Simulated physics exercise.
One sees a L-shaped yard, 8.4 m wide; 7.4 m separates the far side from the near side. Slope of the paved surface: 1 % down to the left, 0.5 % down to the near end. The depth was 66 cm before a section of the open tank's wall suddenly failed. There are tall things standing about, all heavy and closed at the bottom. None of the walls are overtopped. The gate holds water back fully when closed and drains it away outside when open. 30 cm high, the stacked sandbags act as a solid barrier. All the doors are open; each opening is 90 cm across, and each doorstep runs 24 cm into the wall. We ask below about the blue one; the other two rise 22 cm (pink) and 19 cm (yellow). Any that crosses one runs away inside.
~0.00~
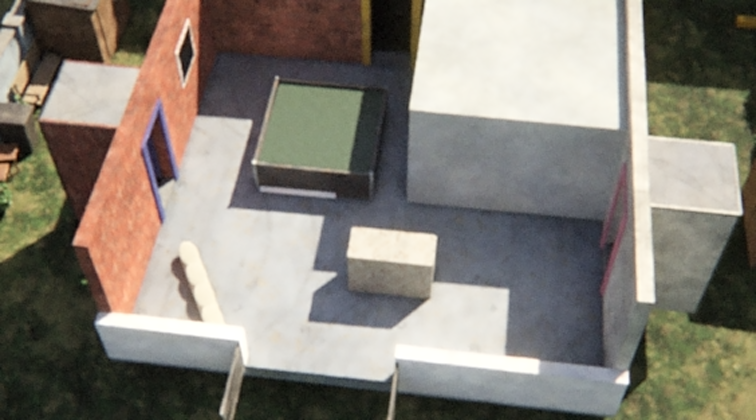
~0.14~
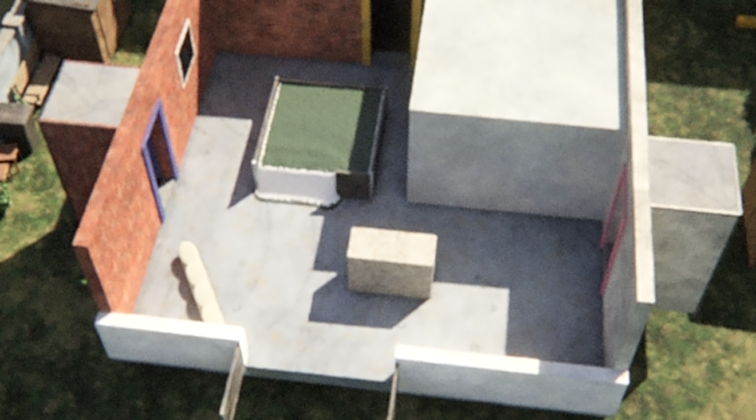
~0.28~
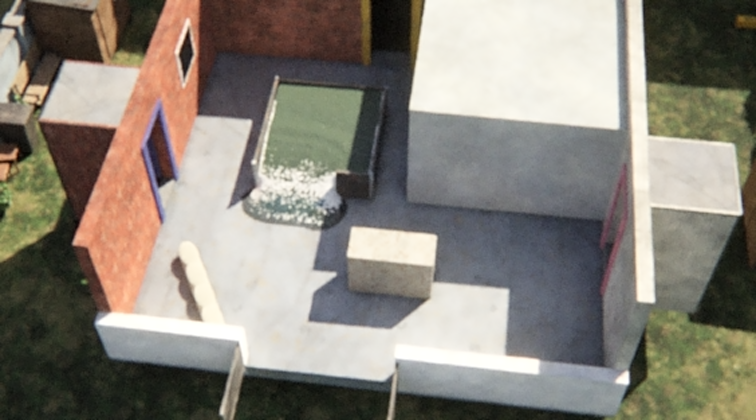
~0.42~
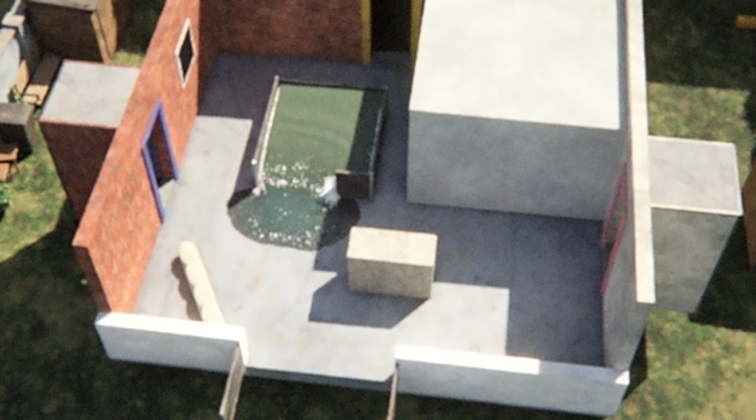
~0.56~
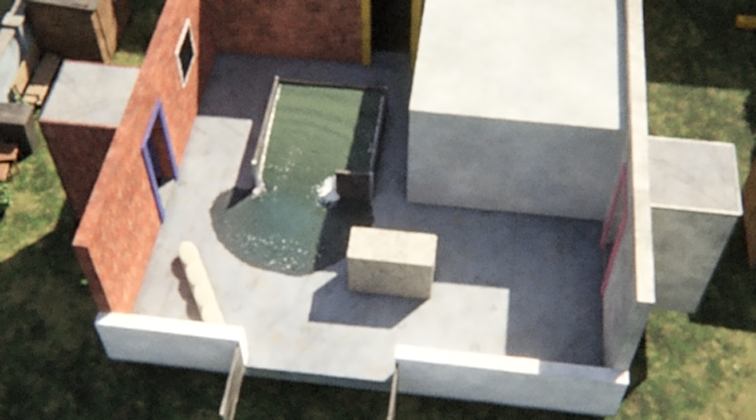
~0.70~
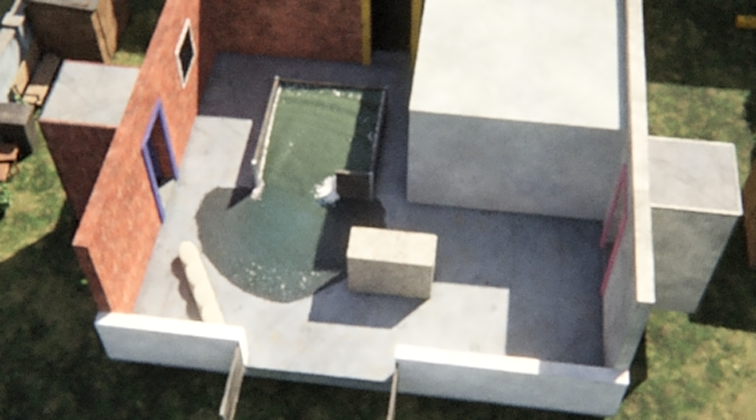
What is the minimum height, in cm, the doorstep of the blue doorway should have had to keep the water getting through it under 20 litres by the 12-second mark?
5.5 cm.
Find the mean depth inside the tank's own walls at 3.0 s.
It averages near 26 cm.
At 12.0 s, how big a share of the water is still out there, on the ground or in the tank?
About 44 in every hundred.
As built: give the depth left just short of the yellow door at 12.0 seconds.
Depth: Near 0.5 cm.
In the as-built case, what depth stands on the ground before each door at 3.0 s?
Pink door 0 cm, blue door 7 cm, yellow door 0 cm.
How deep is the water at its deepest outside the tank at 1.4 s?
36 cm.
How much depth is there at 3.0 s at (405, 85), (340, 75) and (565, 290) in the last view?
Approx. 0 / 0 / 0 cm.
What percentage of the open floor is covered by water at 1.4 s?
Roughly 25 percent of the floor is wet.
After 1.4 s water covers 25 % of the floor, deepest (36 cm) near (273, 193); it has not reached the blue door.
After 3.0 s water covers 35 % of the floor, deepest (30 cm) near (246, 344); 7 cm at the blue door, 0 litres in over its 11 cm doorstep.
After 12.0 s water covers 70 % of the floor, deepest (8 cm) near (125, 340); 6 cm at the blue door, 0 litres in over its 11 cm doorstep.
At the blue door as built, the water arrived by 1.5 s and peaked near 8 cm at 6.4 s.
Run again over the same 12 s with other heights there, 31 litres in over 4.5 cm, 13 litres over 6 cm. The limit of 20 litres is kept from about 5.5 cm up.
